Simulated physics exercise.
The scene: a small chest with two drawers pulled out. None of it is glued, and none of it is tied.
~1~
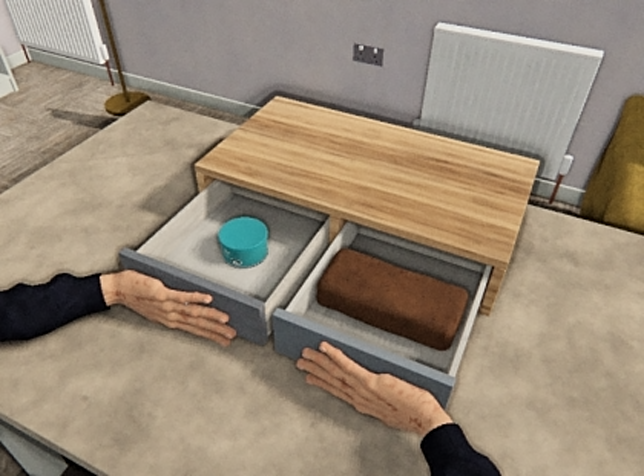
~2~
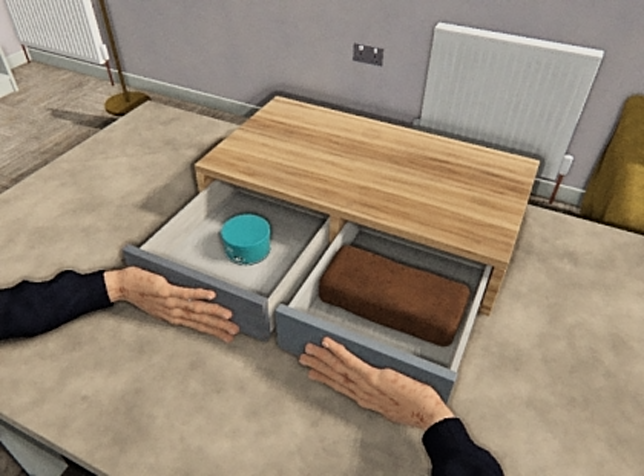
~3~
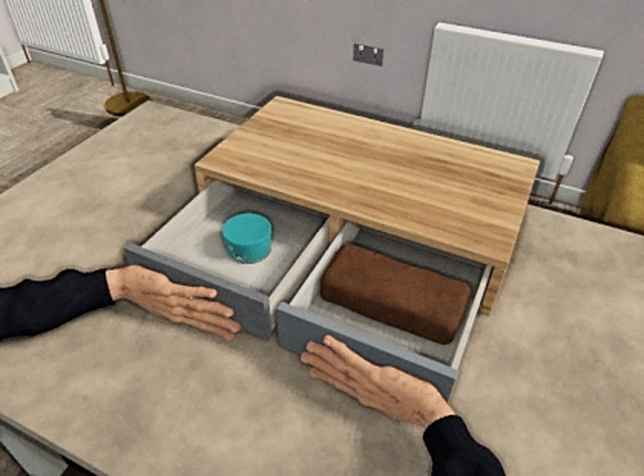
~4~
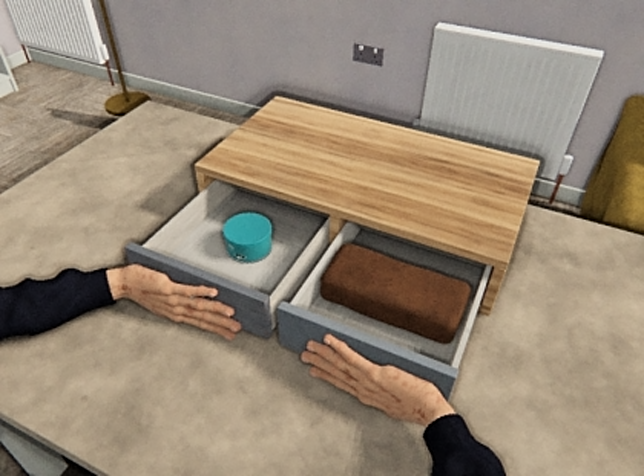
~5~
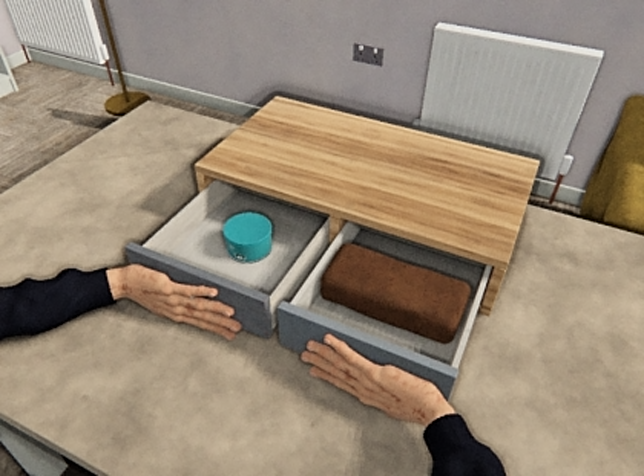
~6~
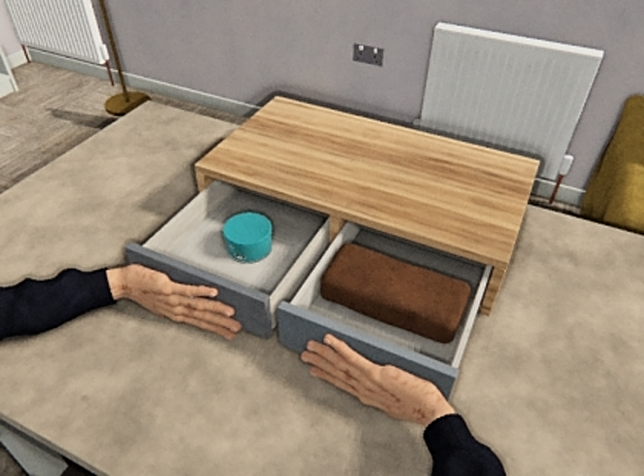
Two hands rest almost still against open drawers holding a turquoise pot and brown loaf.
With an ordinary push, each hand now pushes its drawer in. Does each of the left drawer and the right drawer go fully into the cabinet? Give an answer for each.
Result: Left drawer: Fully inserted, right drawer: Fully inserted.
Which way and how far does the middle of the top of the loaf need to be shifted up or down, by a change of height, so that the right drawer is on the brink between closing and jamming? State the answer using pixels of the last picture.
Shift approx. 8 px, direction up.
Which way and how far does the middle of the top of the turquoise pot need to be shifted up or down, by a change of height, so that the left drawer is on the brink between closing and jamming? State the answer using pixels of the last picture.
It takes a move of 16 pixels upwards.
Then, 0.52 s on from there, left drawer about half in; right drawer about half in.
In the end, the left drawer closes; the right drawer closes.
